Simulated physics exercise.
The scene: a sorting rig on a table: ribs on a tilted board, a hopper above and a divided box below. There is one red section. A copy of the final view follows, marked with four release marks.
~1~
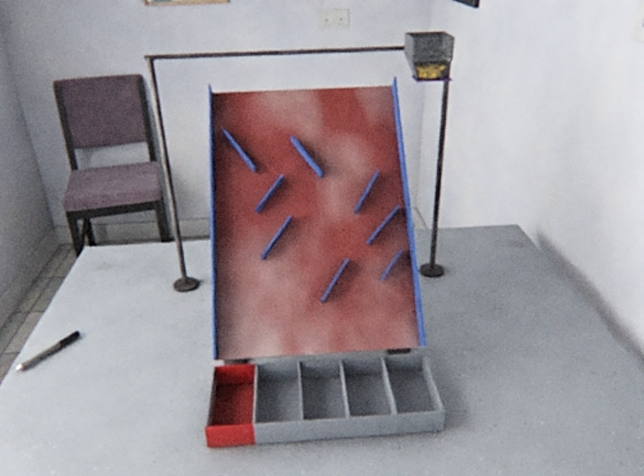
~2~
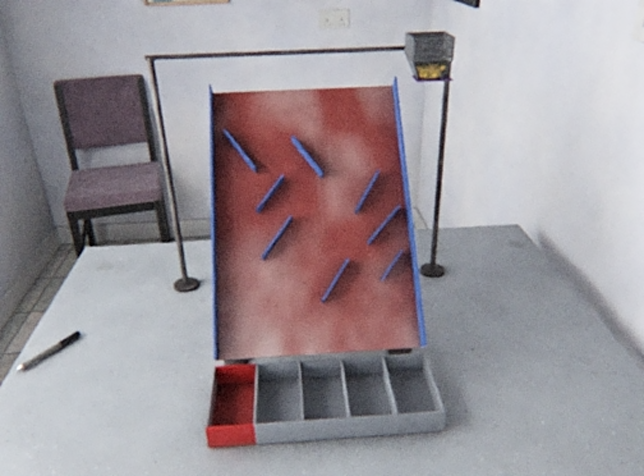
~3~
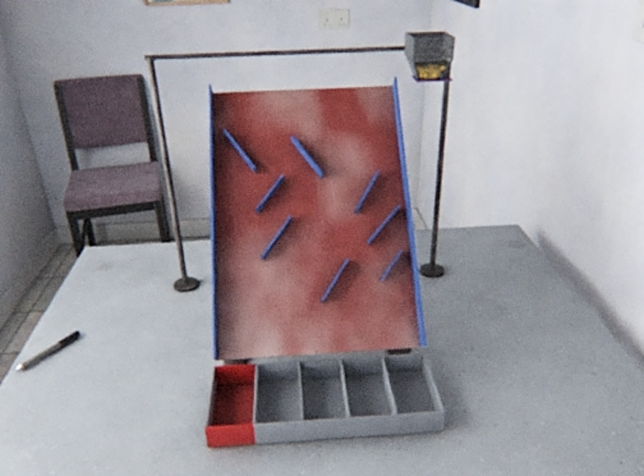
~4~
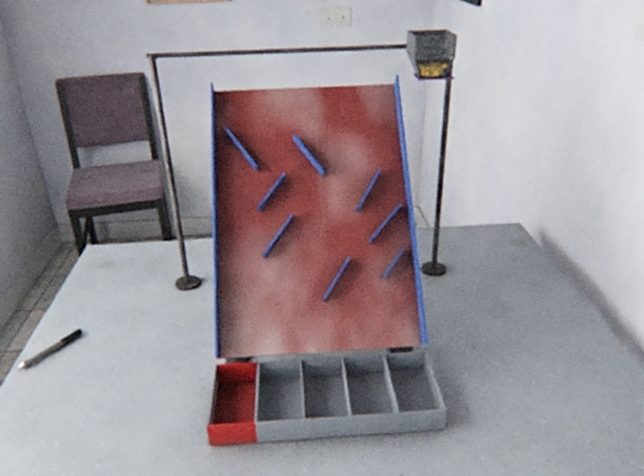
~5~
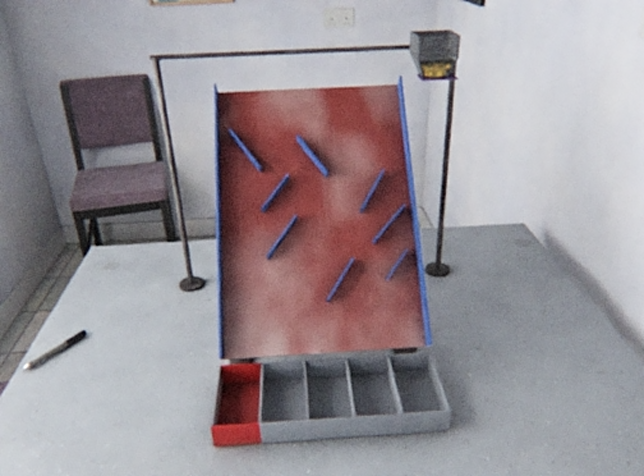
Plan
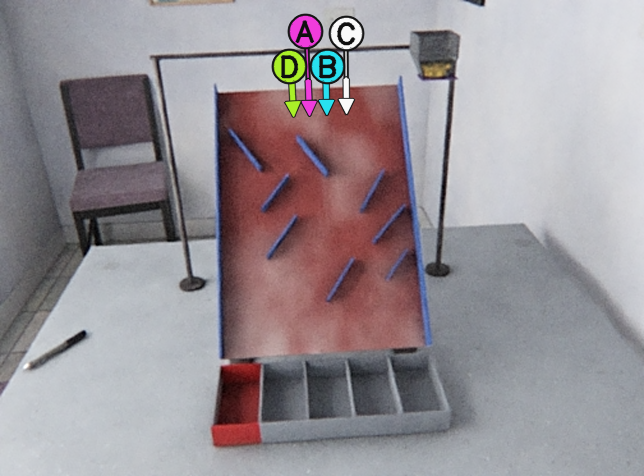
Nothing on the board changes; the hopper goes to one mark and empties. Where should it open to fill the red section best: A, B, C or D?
Best: D.
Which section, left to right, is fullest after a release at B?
It is the second one.
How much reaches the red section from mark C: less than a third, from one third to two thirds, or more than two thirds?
Mark C gives less than a third.
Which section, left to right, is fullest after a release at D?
It is the first one.
On the marked copy, mark A meets the board at (309, 110); mark B meets the board at (326, 109); mark C meets the board at (346, 108); mark D meets the board at (293, 111).
Choosing A, a small part in the red section, most in other sections, a small part outside the box.
Choosing B, a stray few in the red section, most in other sections, a small part outside the box.
Choosing C, none in the red section, nearly all in other sections.
Choosing D, about a third in the red section, about half in other sections, a small part outside the box.
